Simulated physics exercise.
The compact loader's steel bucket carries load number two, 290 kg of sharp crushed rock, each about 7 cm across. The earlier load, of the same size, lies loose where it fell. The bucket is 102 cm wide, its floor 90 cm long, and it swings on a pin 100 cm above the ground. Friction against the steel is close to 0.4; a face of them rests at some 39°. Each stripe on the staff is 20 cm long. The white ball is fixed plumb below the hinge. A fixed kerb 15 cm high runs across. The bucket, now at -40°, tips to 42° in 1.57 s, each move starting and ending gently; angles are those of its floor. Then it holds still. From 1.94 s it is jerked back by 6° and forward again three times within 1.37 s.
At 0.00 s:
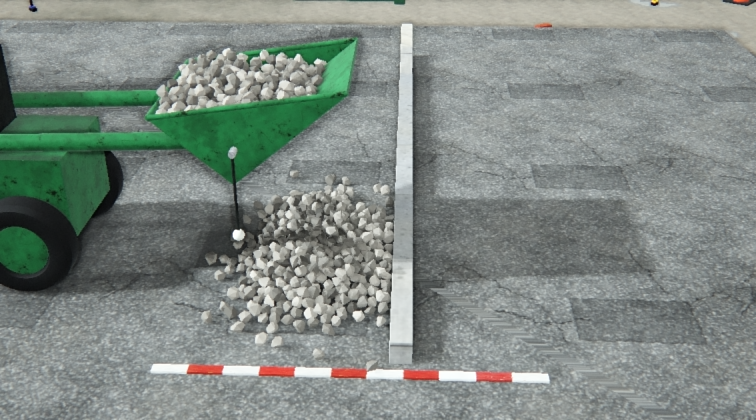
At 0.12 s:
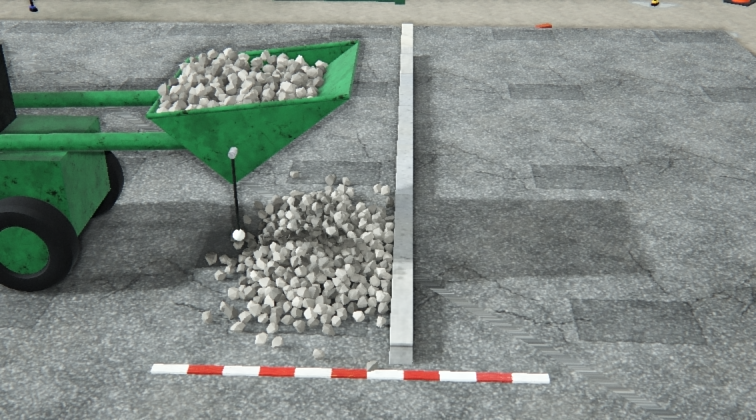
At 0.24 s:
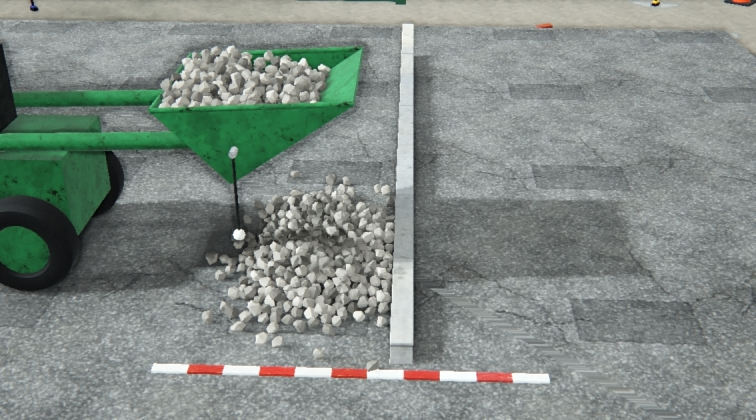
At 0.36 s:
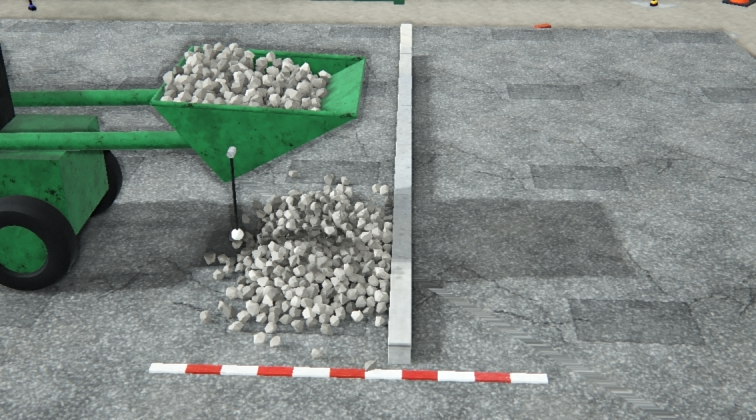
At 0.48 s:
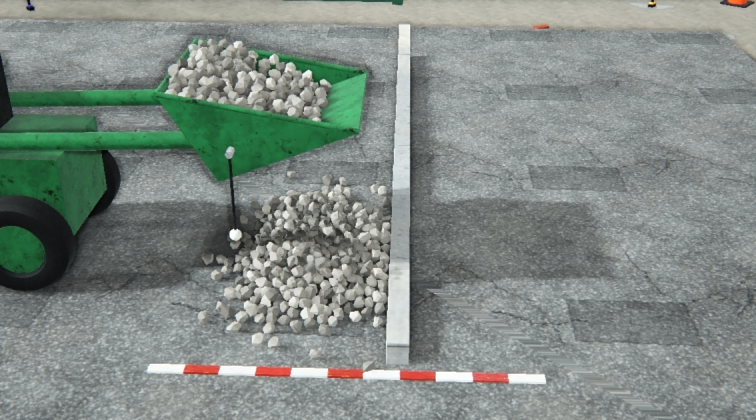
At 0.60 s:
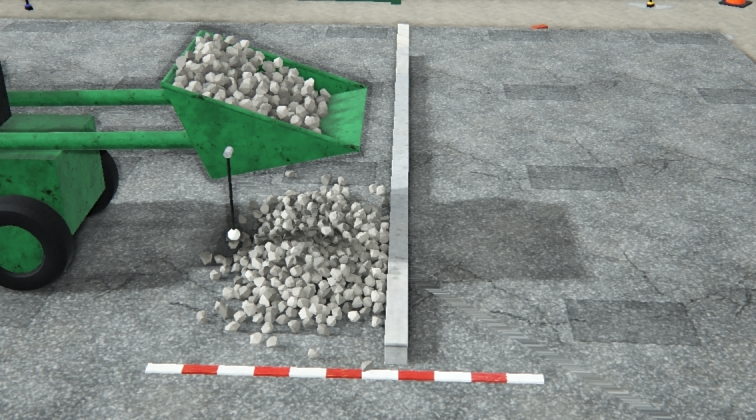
Green loader bucket heaped with pale stones slowly tilting its front edge downward above a loose stone pile beside a low kerb.
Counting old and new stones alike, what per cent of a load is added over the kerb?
Close to 13 parts in a hundred.
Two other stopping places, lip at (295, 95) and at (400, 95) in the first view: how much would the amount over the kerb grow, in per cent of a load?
Near 0 per cent from the first place, 55 from the second.
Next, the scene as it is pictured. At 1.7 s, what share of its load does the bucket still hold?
Roughly 50 per cent is still inside.
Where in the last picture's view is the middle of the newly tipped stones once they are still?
Their middle is at about (363, 235).
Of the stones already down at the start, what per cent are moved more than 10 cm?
About 0 per cent.
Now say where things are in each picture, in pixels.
The first frame shows lip at (347, 94), floor tilted -40°, highest stones at (246, 63). The earlier load is highest near (303, 222), 23 cm above ground level, 99 % on this side of the kerb.
The second frame shows lip at (349, 97), floor tilted -39°, highest stones at (242, 62); the stones move at 0.1 m/s on average.
The third frame shows lip at (354, 104), floor tilted -35°, highest stones at (215, 59); the stones move at 0.2 m/s on average.
The fourth frame shows lip at (357, 116), floor tilted -29°, highest stones at (213, 57); the stones move at 0.2 m/s on average.
In the fifth frame, the bucket is at -22°, its lip at (359, 132); the top of the load is at (206, 53); the stones move at 0.3 m/s on average.
The sixth frame shows lip at (359, 149), floor tilted -13°, highest stones at (208, 48); the stones move at 0.3 m/s on average.
After 1.2 s the floor is at 29°; in per cent of one load, 100 in the bucket, 100 on this side of the kerb; the foremost stones are at (383, 258).
After 1.7 s the floor is at 42°; in per cent of one load, 48 in the bucket, 151 on this side of the kerb; the foremost stones are at (397, 221).
After 3.8 s the floor is at 42°; in per cent of one load, 0 in the bucket, 187 on this side of the kerb, 13 over the kerb; the foremost stones are at (528, 265).
After 6.3 s the floor is at 42°; in per cent of one load, 0 in the bucket, 187 on this side of the kerb, 13 over the kerb; the foremost stones are at (528, 265). Net gain over the kerb, 13.
